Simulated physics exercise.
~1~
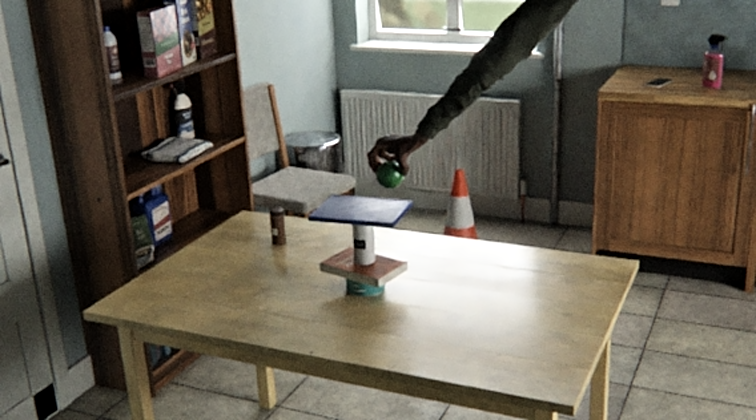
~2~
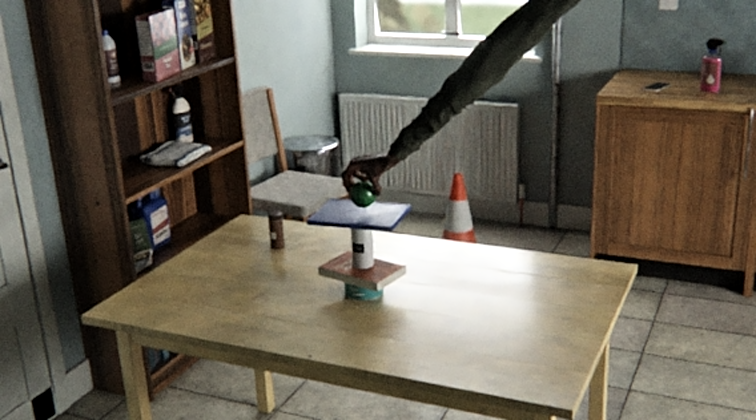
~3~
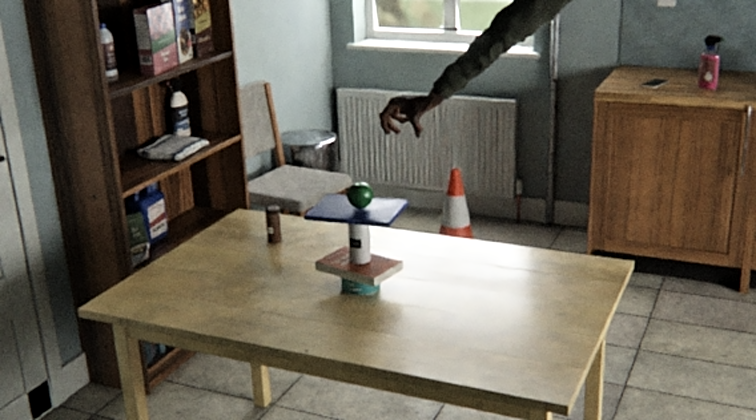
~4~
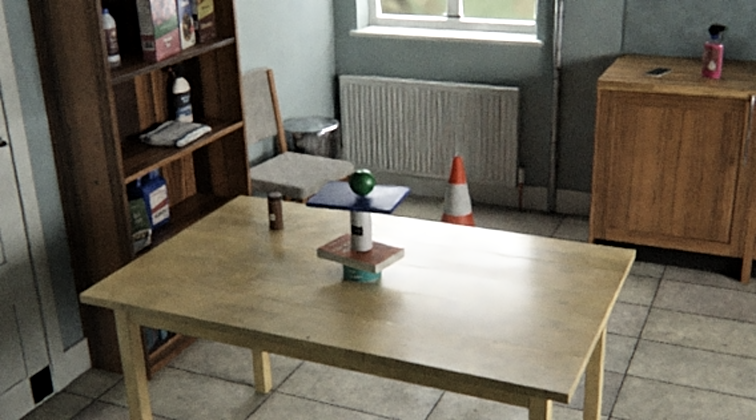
A hand lowers a green apple onto the blue tray, withdraws, and the pile stays standing.
